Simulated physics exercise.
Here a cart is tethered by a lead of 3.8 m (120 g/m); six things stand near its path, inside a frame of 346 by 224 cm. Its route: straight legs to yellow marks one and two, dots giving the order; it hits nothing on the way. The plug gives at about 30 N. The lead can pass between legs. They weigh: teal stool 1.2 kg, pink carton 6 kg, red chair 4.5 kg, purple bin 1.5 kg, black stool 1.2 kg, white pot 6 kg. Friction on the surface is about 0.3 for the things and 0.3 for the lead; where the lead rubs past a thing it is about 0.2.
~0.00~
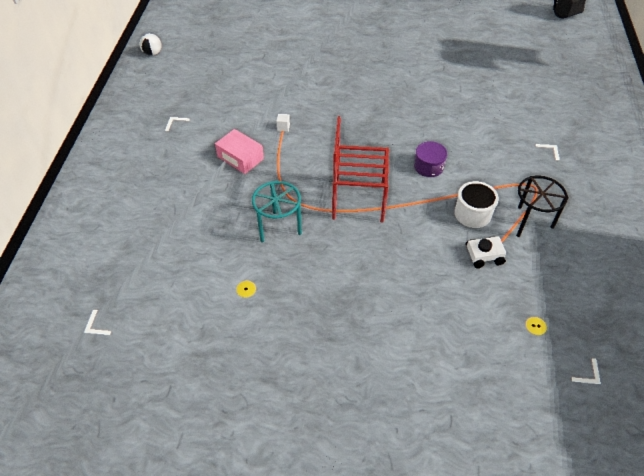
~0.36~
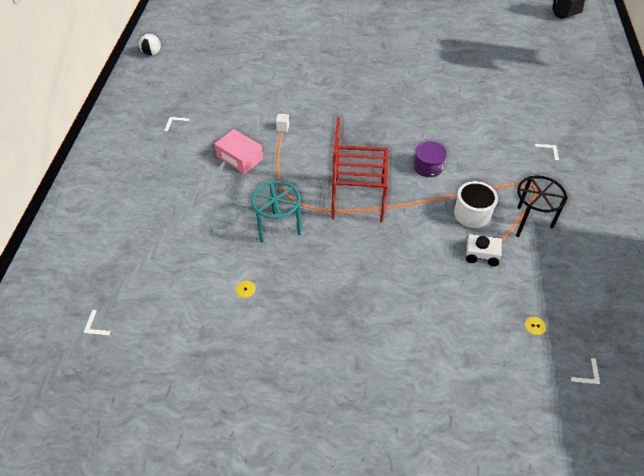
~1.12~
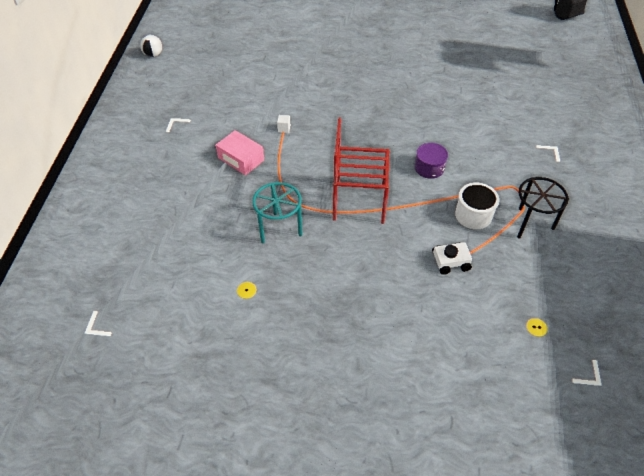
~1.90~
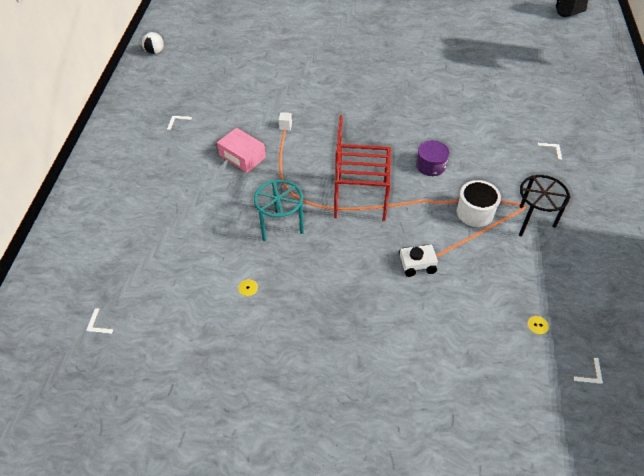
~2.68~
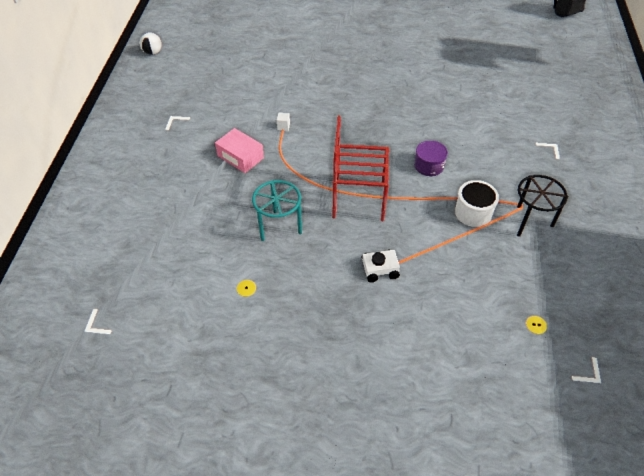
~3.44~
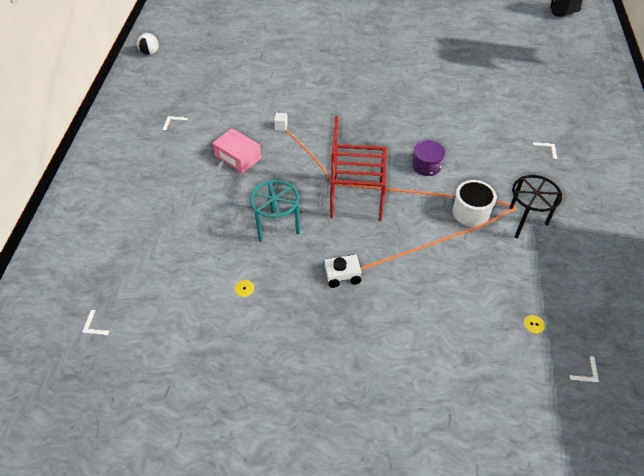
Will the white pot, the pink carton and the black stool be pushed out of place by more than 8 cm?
In order: The white pot gets shifted; the pink carton hardly stirs; the black stool gets shifted.
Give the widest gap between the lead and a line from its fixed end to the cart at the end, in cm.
About 40 cm.
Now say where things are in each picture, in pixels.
White pot (479, 196); pink carton (239, 144); black stool (543, 192); marks (246, 289) (536, 326); lead runs through (278, 155) (318, 209) (411, 204); cart (491, 254), in the first frame.
Lead runs through (278, 155) (410, 204); cart (489, 254), in the second frame.
Lead runs through (279, 157) (411, 205) (495, 237); cart (457, 260), in the third frame.
Lead runs through (280, 154) (415, 202) (465, 241); cart (424, 262), in the fourth frame.
Lead runs through (281, 154) (443, 199) (431, 249); cart (387, 267), in the fifth frame.
White pot (477, 194); pink carton (236, 144); black stool (538, 192); lead runs through (305, 149) (396, 256); cart (349, 272), in the sixth frame.
By 5.5 s, cart at (257, 285), 6 N at the fixed end; black stool 39 cm off its start, white pot 18 cm off its start.
By 7.6 s, cart at (339, 299), lead slack at the fixed end; black stool 47 cm off its start, white pot 22 cm off its start.
By 9.7 s, cart at (441, 312), lead slack at the fixed end; black stool 47 cm off its start at (479, 197), white pot 22 cm off its start at (448, 197).
By 11.7 s, cart at (534, 323), lead slack at the fixed end; black stool 47 cm off its start, white pot 22 cm off its start.
By 12.1 s, cart at (534, 323), lead slack at the fixed end; black stool 47 cm off its start at (479, 197), white pot 22 cm off its start at (448, 197), pink carton 1 cm off its start at (236, 144).
